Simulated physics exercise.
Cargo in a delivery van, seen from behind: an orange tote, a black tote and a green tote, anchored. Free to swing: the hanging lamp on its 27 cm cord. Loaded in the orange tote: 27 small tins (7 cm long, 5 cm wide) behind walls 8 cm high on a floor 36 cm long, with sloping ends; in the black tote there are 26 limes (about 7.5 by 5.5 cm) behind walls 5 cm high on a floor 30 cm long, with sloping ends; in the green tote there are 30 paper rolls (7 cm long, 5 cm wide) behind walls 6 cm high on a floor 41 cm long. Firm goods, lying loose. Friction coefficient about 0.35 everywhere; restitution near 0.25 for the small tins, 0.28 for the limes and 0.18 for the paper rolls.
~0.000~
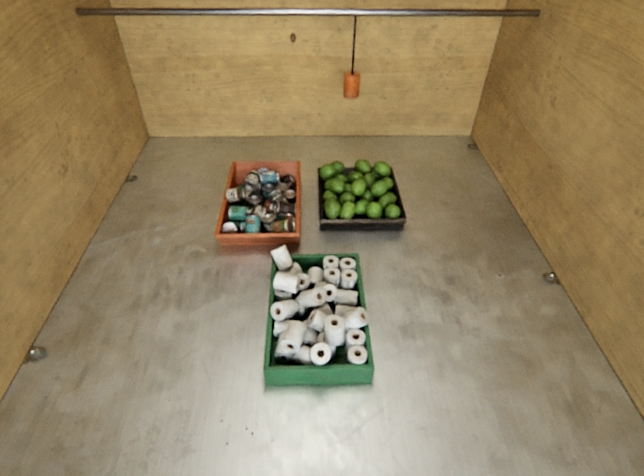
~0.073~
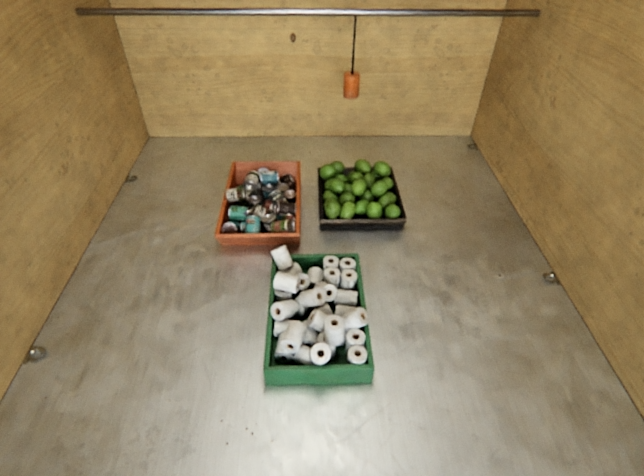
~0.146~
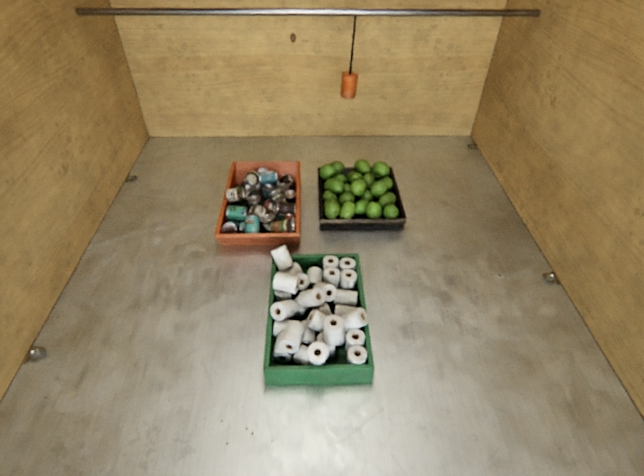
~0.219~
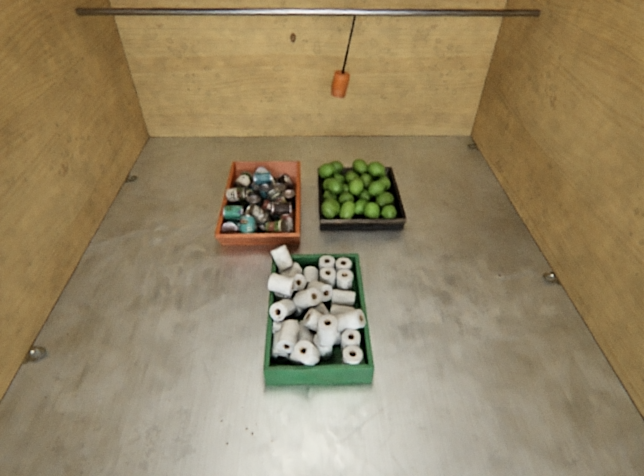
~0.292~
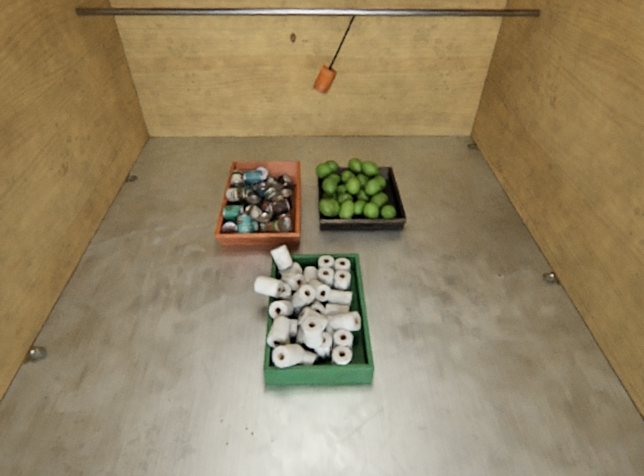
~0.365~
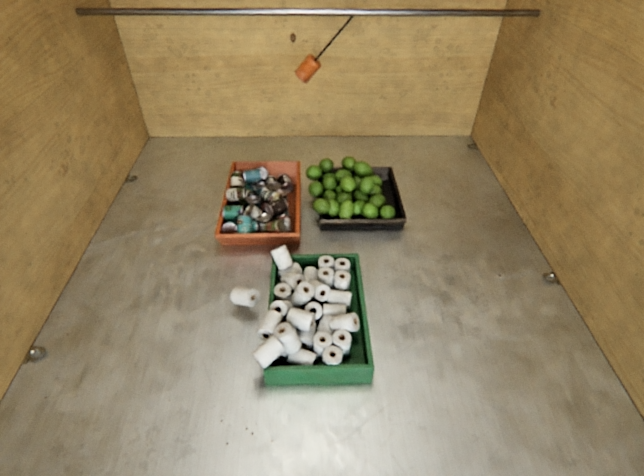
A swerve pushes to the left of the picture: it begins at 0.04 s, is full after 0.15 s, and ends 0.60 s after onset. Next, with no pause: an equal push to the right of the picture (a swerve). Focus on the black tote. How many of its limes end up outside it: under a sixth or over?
The spill exceeds a sixth of the load.
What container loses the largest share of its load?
The black tote.
After 0.60 s, 0 of 27 out of the orange tote, 5 of 26 out of the black tote and 5 of 30 out of the green tote.
After 0.90 s, 0 of 27 out of the orange tote, 7 of 26 out of the black tote and 5 of 30 out of the green tote.
After 1.31 s, 1 of 27 out of the orange tote, 9 of 26 out of the black tote and 7 of 30 out of the green tote.
Outcome (at 1.84 s), 1 of 27 out of the orange tote, 9 of 26 out of the black tote and 7 of 30 out of the green tote. Asked share, 9 of 26, 35 per cent.
